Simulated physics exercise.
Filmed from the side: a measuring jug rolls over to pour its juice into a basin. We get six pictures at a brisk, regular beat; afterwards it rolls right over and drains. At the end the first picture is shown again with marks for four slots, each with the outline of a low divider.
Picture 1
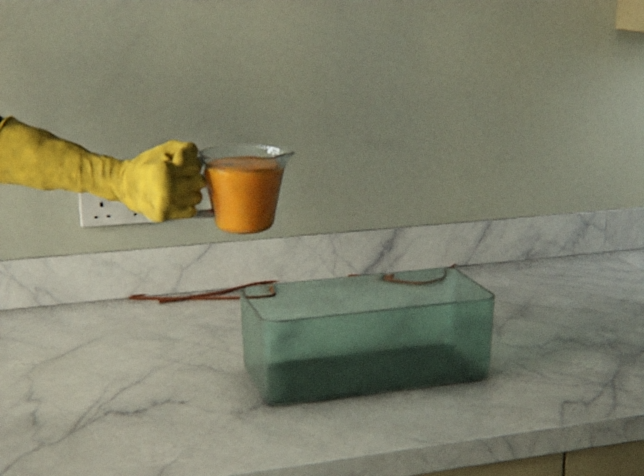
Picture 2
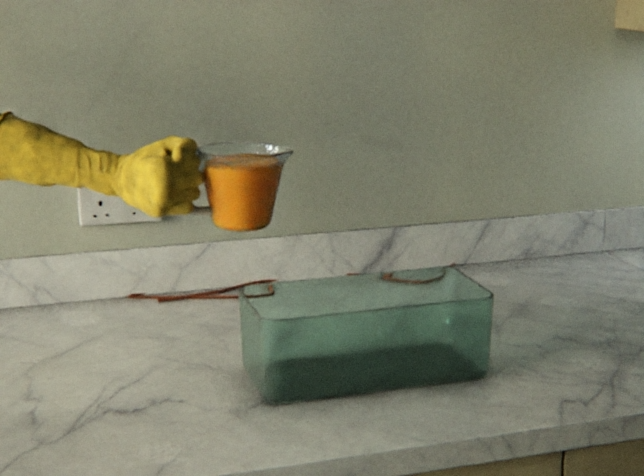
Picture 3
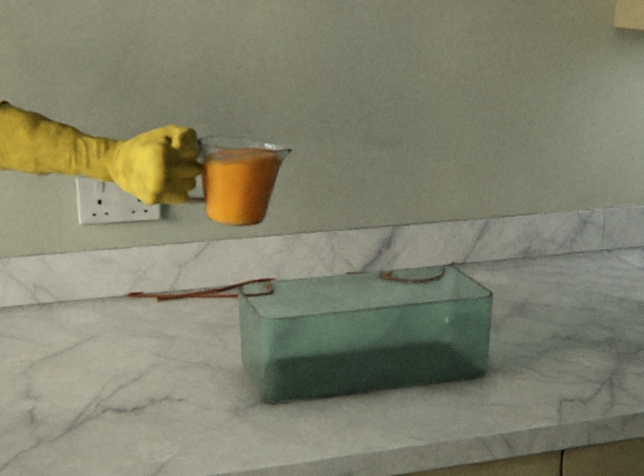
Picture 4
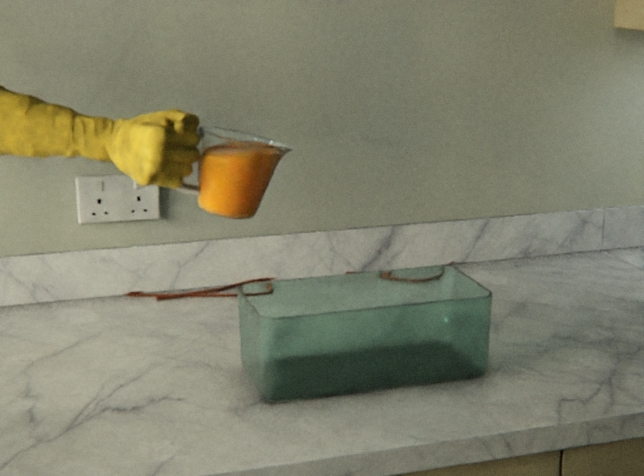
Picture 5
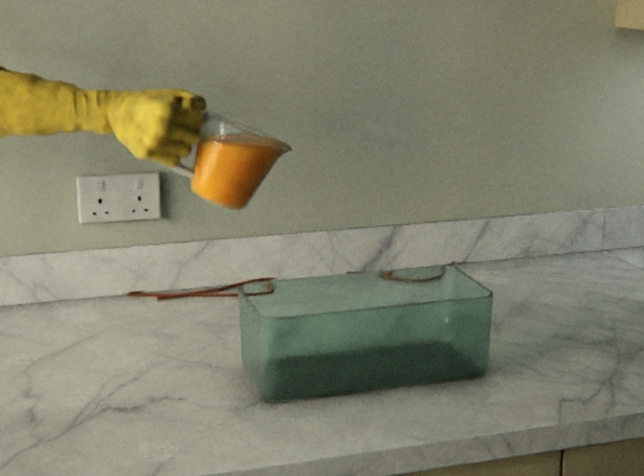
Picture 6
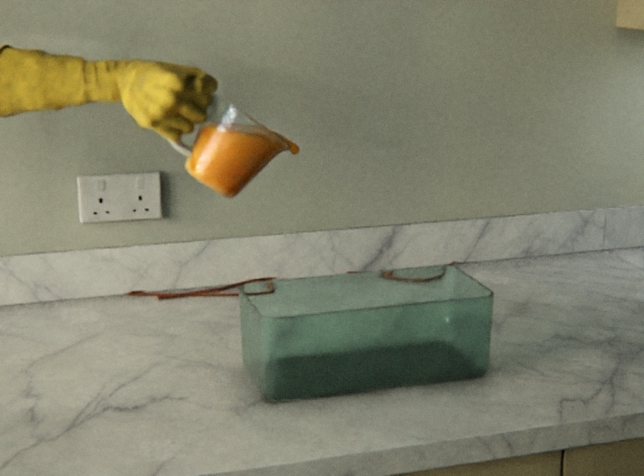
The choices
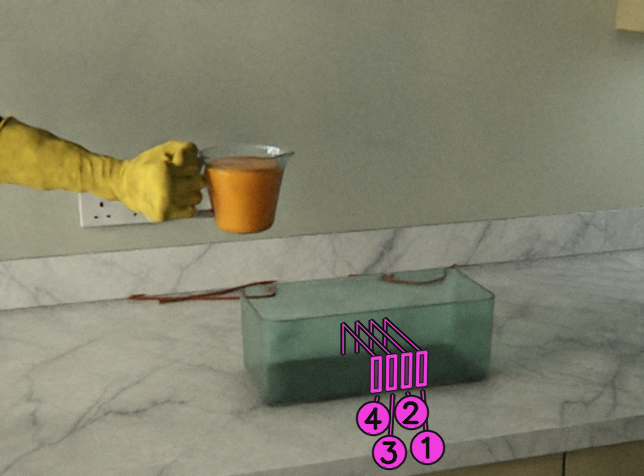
A yellow-gloved hand tilts a jug of orange juice rightward until juice reaches its lip.
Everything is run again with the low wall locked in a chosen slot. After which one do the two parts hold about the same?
The answer is position 2.
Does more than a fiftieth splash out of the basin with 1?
Yes, it does.
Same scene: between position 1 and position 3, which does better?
The answer is 3.
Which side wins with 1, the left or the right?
The left side.
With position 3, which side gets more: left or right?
The right side.
In magenta, 1 at (422, 390); 2 at (407, 392); 3 at (392, 394); 4 at (377, 396).
With 1, about 86 % ends left of the wall and 6 % right of it; 8 % is lost outside.
With 2, about 55 % ends left of the wall and 40 % right of it; 5 % is lost outside.
With 3, about 23 % ends left of the wall and 71 % right of it; 7 % is lost outside.
With 4, about 13 % ends left of the wall and 80 % right of it; 7 % is lost outside.
